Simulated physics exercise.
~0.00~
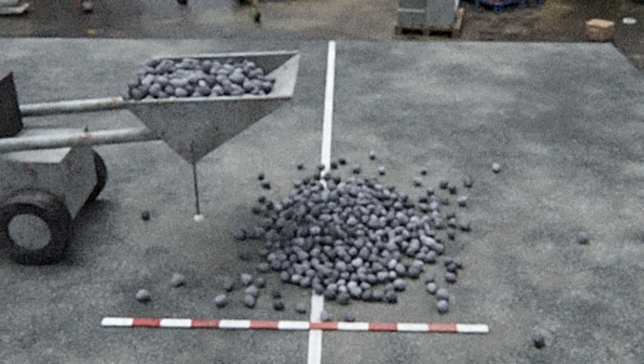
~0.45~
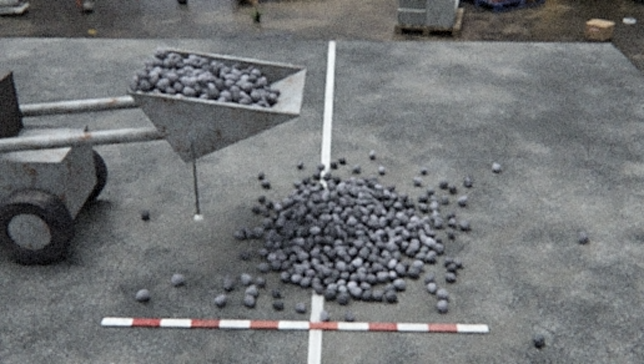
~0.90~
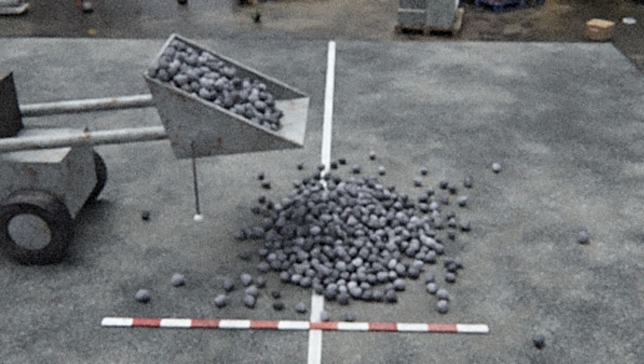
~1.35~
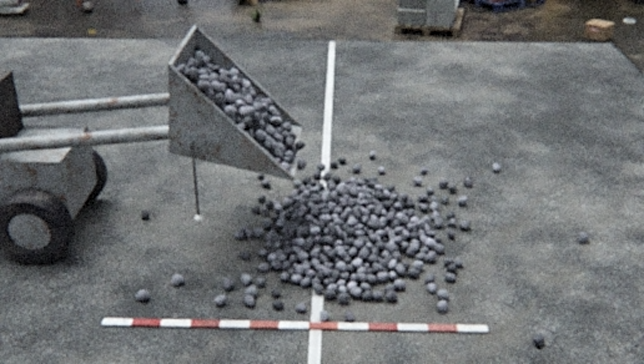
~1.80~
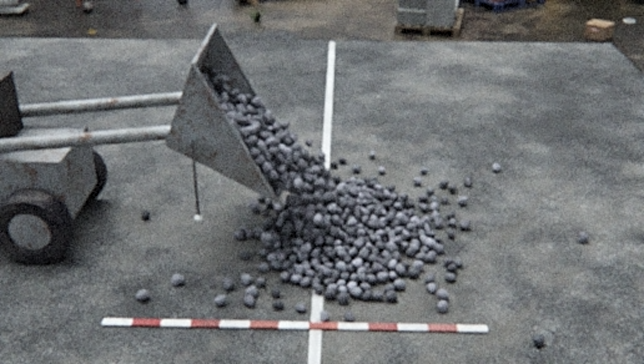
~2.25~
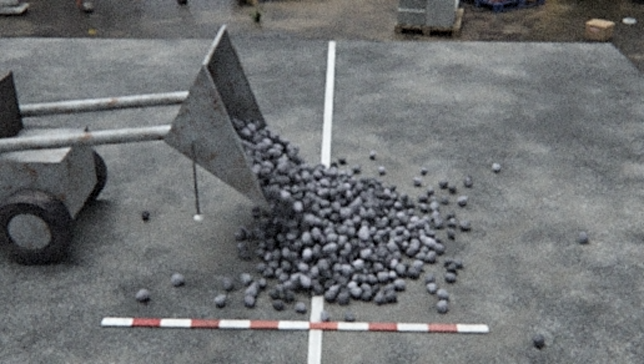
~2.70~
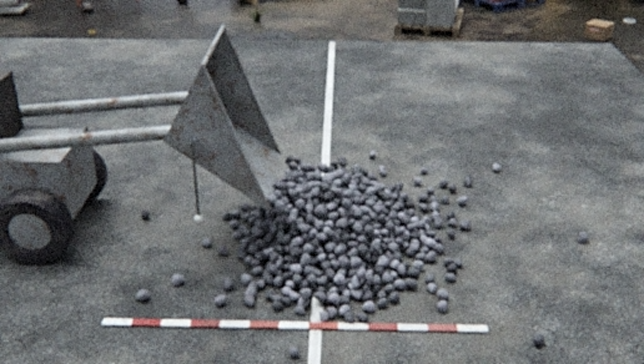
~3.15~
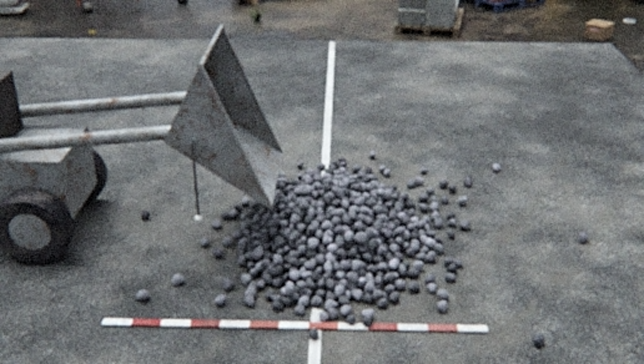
The clip shows a loader on the left holding a bucket of rounded grey stones beside a loose heap on a painted white line. The bucket tips forward to the right, the stones slide out onto the heap, and it ends empty and steeply tilted beside the enlarged pile.
